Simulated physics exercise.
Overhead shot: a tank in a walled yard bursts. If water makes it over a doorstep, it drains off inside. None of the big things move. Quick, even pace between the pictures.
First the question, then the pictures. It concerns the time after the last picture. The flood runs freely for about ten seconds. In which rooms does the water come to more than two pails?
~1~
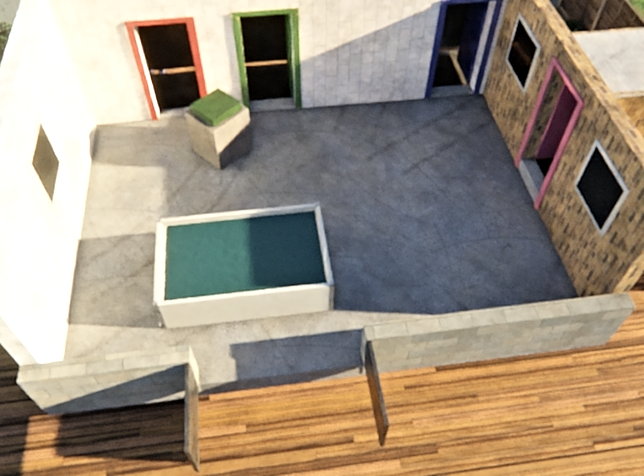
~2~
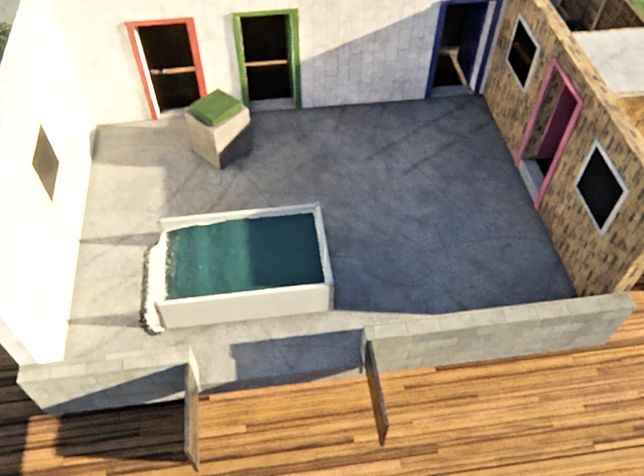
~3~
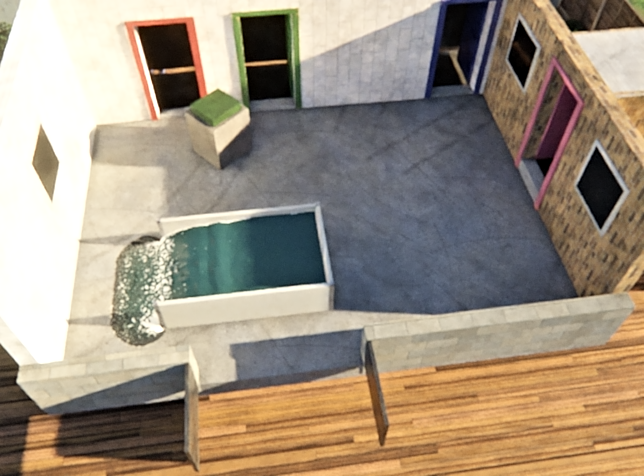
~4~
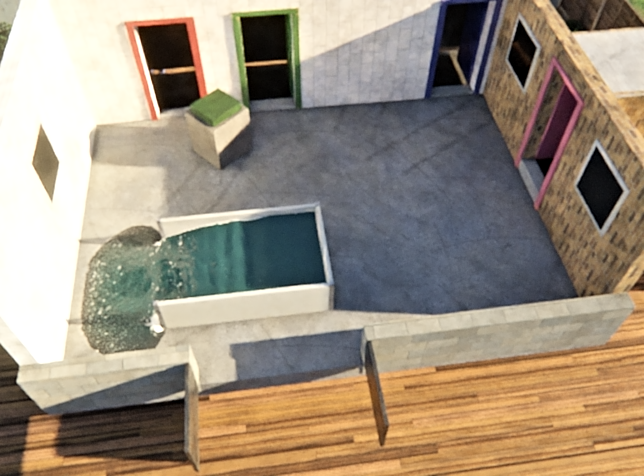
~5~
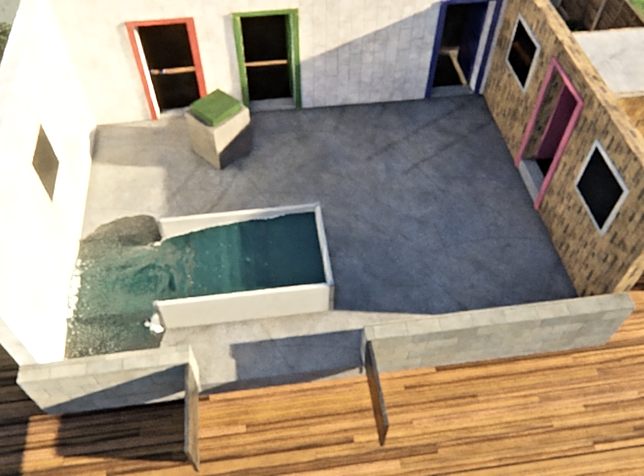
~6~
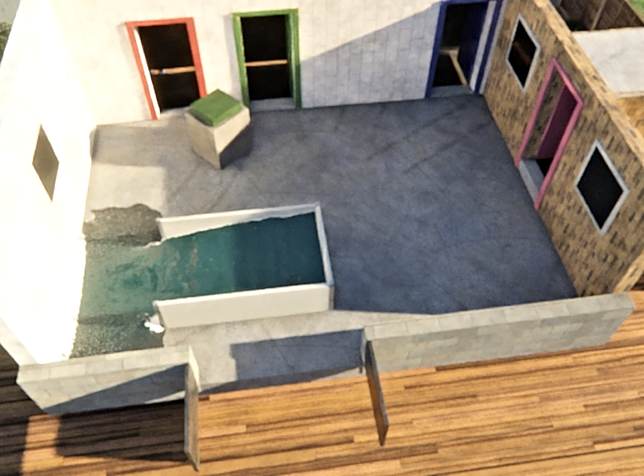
In the end the pink door will be at or under the cap. The red door will be over the cap. The blue door will be at or under the cap. The green door will be at or under the cap.
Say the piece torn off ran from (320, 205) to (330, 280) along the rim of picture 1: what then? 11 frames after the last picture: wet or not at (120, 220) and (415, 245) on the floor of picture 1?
As listed: Dry, wet.
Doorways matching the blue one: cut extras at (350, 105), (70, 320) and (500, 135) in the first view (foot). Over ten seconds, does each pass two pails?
Result, in listed order - doesn't reach the limit, gets past the limit, doesn't reach the limit.
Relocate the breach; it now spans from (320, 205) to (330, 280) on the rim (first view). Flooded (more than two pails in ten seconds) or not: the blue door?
Blue door: Tops the limit.
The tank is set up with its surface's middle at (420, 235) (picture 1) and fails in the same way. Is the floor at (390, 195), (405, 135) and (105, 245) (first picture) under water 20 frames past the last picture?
The first spot ends up left untouched, the second left untouched and the third sodden.
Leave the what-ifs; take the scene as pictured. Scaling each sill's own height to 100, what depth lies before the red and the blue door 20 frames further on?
Roughly 320 and 0 %.
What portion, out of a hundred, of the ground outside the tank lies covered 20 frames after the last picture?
35 %, roughly.
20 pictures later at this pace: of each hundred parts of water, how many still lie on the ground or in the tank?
Near 98 in a hundred.
A moment on, water covers 10 % of the floor; the pink door not reached, the red door not reached, the blue door not reached, the green door not reached.
Next, water covers 20 % of the floor; the pink door not reached, the red door not reached, the blue door not reached, the green door not reached.
Then, water covers 35 % of the floor; the pink door not reached, the red door over two buckets in, the blue door not reached, the green door wet at the sill, nothing in.
Later, water covers 65 % of the floor; the pink door wet at the sill, nothing in, the red door far over two buckets in, the blue door wet at the sill, nothing in, the green door wet at the sill, nothing in.
In the end, water covers 90 % of the floor; the pink door wet at the sill, nothing in, the red door far over two buckets in, the blue door wet at the sill, nothing in, the green door wet at the sill, nothing in.
